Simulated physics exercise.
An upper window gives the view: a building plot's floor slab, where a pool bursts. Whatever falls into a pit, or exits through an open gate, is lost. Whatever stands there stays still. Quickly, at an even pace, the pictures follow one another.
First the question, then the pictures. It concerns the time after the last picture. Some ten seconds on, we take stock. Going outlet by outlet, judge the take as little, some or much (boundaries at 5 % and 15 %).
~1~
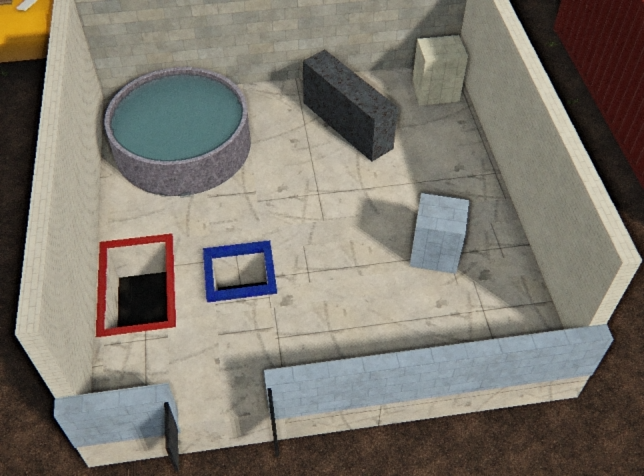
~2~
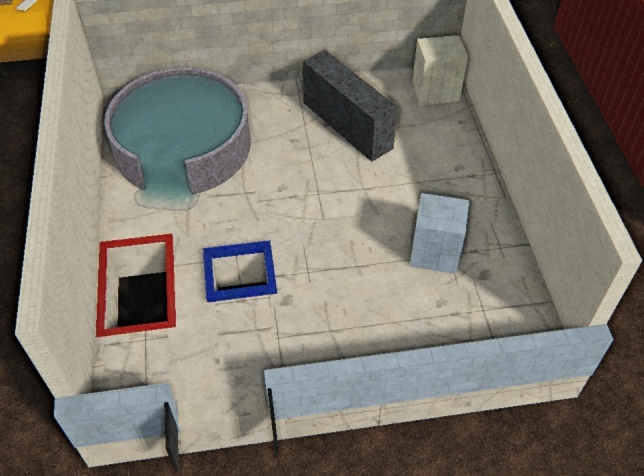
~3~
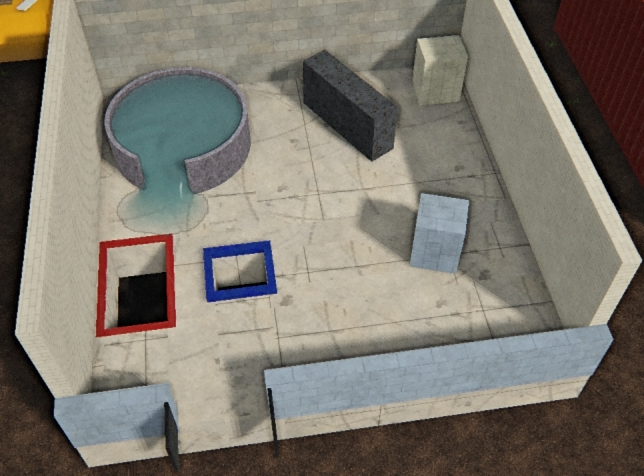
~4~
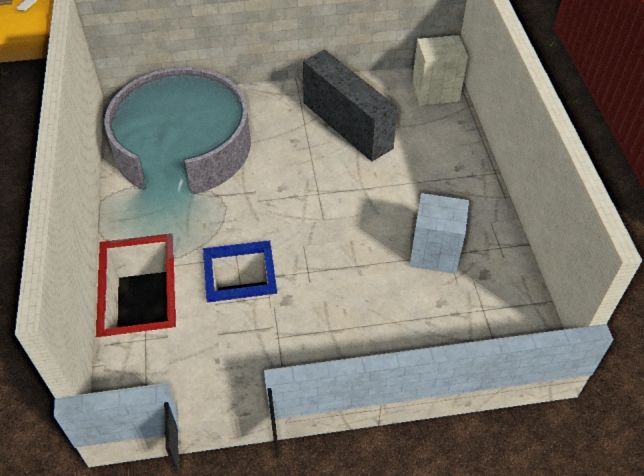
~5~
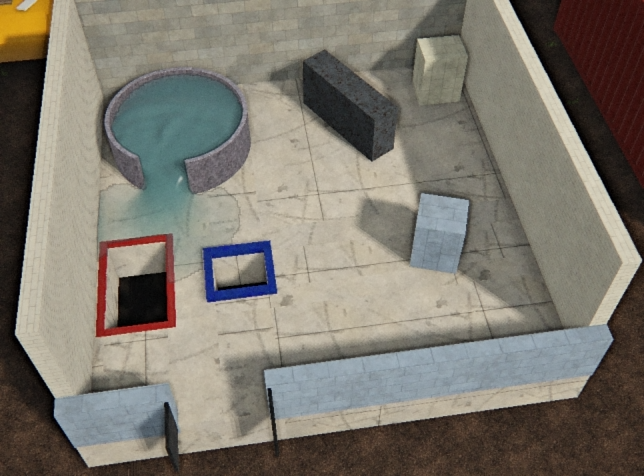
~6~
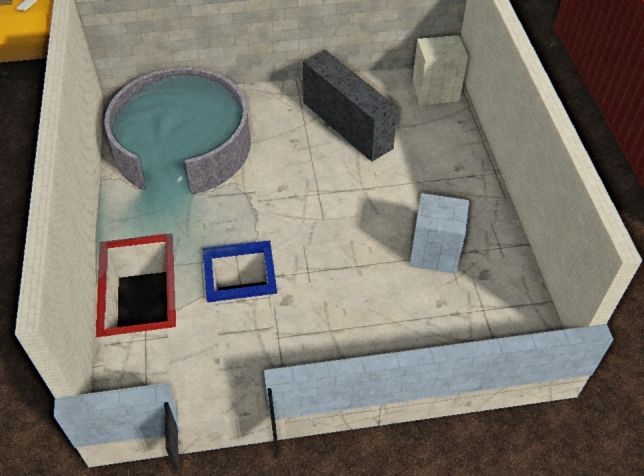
My judgement: The gate ends up with some, the red pit ends up with much, the blue pit ends up with little.
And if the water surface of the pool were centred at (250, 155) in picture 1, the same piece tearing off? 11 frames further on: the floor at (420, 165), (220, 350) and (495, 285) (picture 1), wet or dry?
Spot one unwetted, spot two unwetted, spot three unwetted.
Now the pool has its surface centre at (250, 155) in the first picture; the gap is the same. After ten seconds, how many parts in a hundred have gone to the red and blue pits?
Shares - red: 20 in a hundred, blue: 40 in a hundred.
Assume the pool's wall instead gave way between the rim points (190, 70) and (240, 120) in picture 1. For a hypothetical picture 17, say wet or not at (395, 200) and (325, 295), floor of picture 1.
Respectively: Swamped and spared.
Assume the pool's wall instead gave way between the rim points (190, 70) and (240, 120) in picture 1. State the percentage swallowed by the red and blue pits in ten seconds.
The red pit takes 10 per cent and the blue pit 0 per cent.
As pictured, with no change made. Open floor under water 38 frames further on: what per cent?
Around 25 percent.
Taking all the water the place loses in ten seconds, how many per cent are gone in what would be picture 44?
Roughly 80 per cent.
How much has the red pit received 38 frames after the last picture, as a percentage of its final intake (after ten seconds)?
Something like 80 in a hundred.
A moment on, water covers 15 % of the floor; the gate 0 %, the red pit 11 %, the blue pit 1 %.
Next, water covers 20 % of the floor; the gate 1 %, the red pit 20 %, the blue pit 2 %.
Then, water covers 20 % of the floor; the gate 3 %, the red pit 31 %, the blue pit 2 %.
Later, water covers 25 % of the floor; the gate 6 %, the red pit 44 %, the blue pit 2 %.
In the end, water covers 25 % of the floor; the gate 8 %, the red pit 57 %, the blue pit 2 %.
